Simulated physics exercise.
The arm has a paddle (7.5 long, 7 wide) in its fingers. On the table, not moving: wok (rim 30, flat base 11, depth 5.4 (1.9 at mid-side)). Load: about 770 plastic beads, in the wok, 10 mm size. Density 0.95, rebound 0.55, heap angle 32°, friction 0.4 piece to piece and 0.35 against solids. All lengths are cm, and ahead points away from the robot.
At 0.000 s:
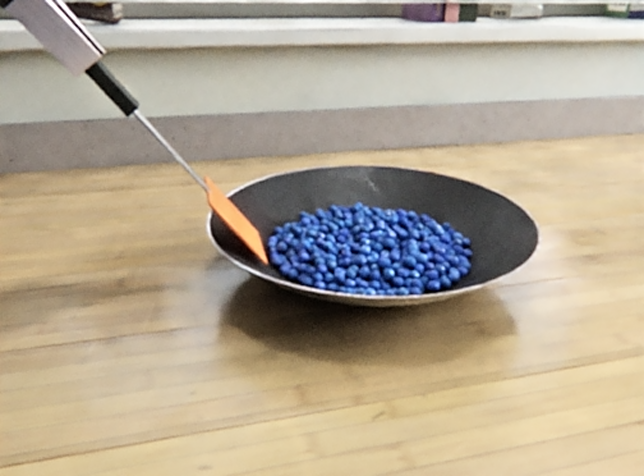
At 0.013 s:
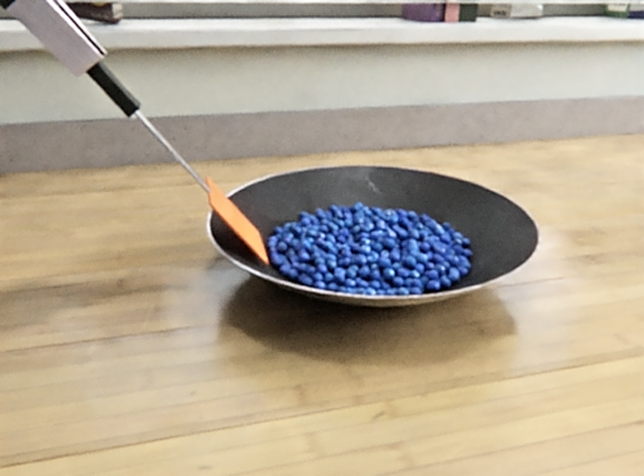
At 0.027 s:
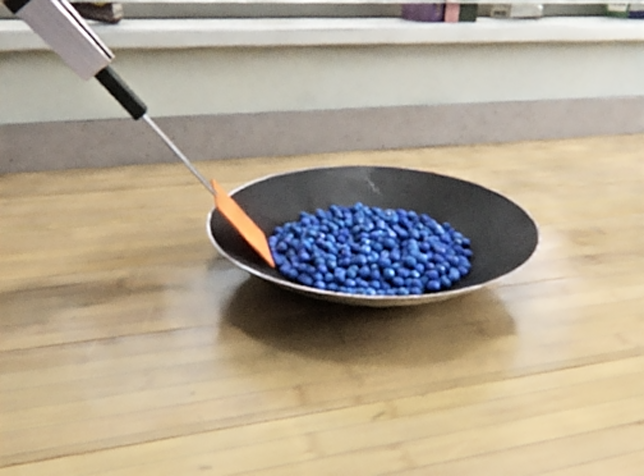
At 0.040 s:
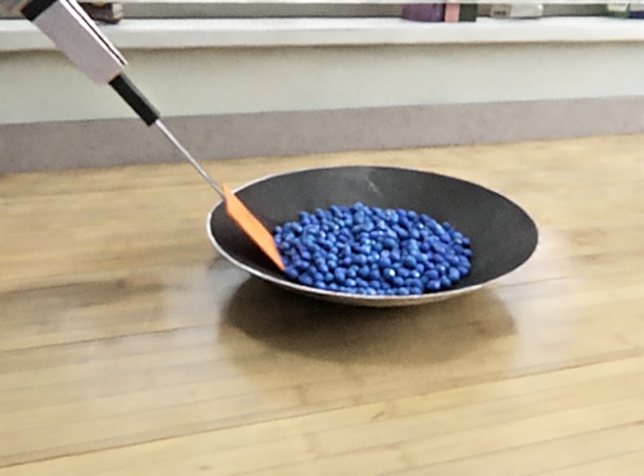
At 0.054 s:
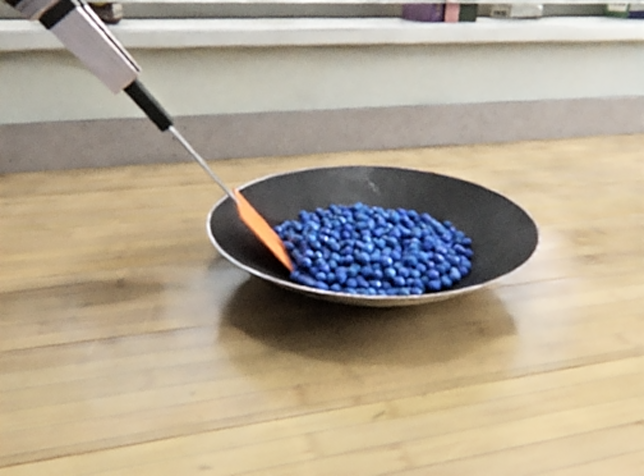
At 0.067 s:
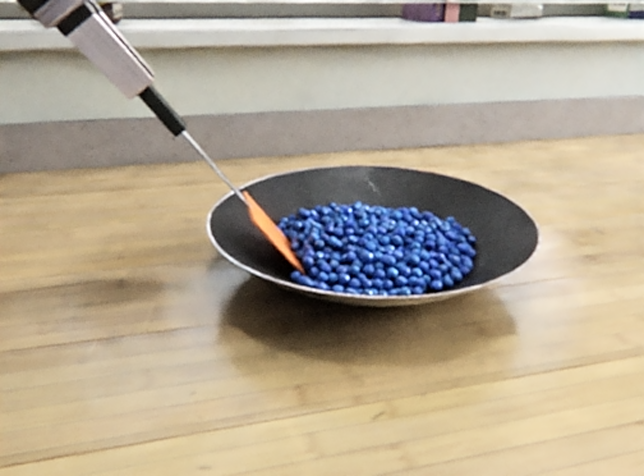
An orange paddle on a thin metal rod, gripped by a white and black robot arm at upper left, slants down into the left side of a dark wok on a pale wooden tabletop, viewed from slightly above by a still camera. Shiny blue beads lie heaped in the wok, before a pale wall and cluttered ledge. The paddle barely moves at first, then slides a short way rightward against the beads, nudging the heap slightly.
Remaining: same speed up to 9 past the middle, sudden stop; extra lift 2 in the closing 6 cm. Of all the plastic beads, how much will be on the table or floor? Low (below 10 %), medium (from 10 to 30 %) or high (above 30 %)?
Share on the table or floor: Medium (from 10 to 30 %).
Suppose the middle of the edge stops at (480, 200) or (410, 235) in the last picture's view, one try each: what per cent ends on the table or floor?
Some 30 and 0 per cent.
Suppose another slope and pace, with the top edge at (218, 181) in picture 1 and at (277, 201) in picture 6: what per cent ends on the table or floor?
Some 25 per cent.
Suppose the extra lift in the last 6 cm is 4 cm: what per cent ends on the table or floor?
Some 15 per cent.
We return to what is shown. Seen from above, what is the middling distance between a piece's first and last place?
Some 4 cm.
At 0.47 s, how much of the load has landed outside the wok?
About 10 per cent.
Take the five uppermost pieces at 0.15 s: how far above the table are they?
About 4 cm.
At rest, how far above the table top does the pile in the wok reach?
Roughly 6.0 cm.
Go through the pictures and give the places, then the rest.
Paddle top edge at (207, 189), sloping 54°; upper third of the load around (367, 242), from x 270 to 465, top at y 205; 769 in the wok, in the first picture.
Paddle top edge at (208, 190), sloping 54°; upper third of the load around (367, 242), from x 270 to 465, top at y 205, in the second picture.
Paddle top edge at (214, 192), sloping 54°; upper third of the load around (367, 242), from x 270 to 465, top at y 205, in the third picture.
Paddle top edge at (225, 197), sloping 54°; upper third of the load around (365, 241), from x 275 to 465, top at y 205, in the fourth picture.
Paddle top edge at (237, 201), sloping 54°; upper third of the load around (367, 239), from x 275 to 465, top at y 205, in the fifth picture.
Paddle top edge at (248, 205), sloping 54°; upper third of the load around (369, 236), from x 275 to 470, top at y 205; 769 in the wok, in the sixth picture.
After 0.15 s, sloping 54°, highest piece 4 above the table; 769 in the wok.
After 0.23 s, sloping 54°, highest piece 6 above the table; 769 in the wok.
After 0.47 s, sloping 54°, highest piece 7 above the table; 667 in the wok, 84 on the table or floor, 18 on the blade or in flight.
After 1.52 s, sloping 54°, highest piece 6 above the table; 666 in the wok, 103 on the table or floor.
At rest, 666 in the wok, 103 on the table or floor. That is 13 % on the table or floor.
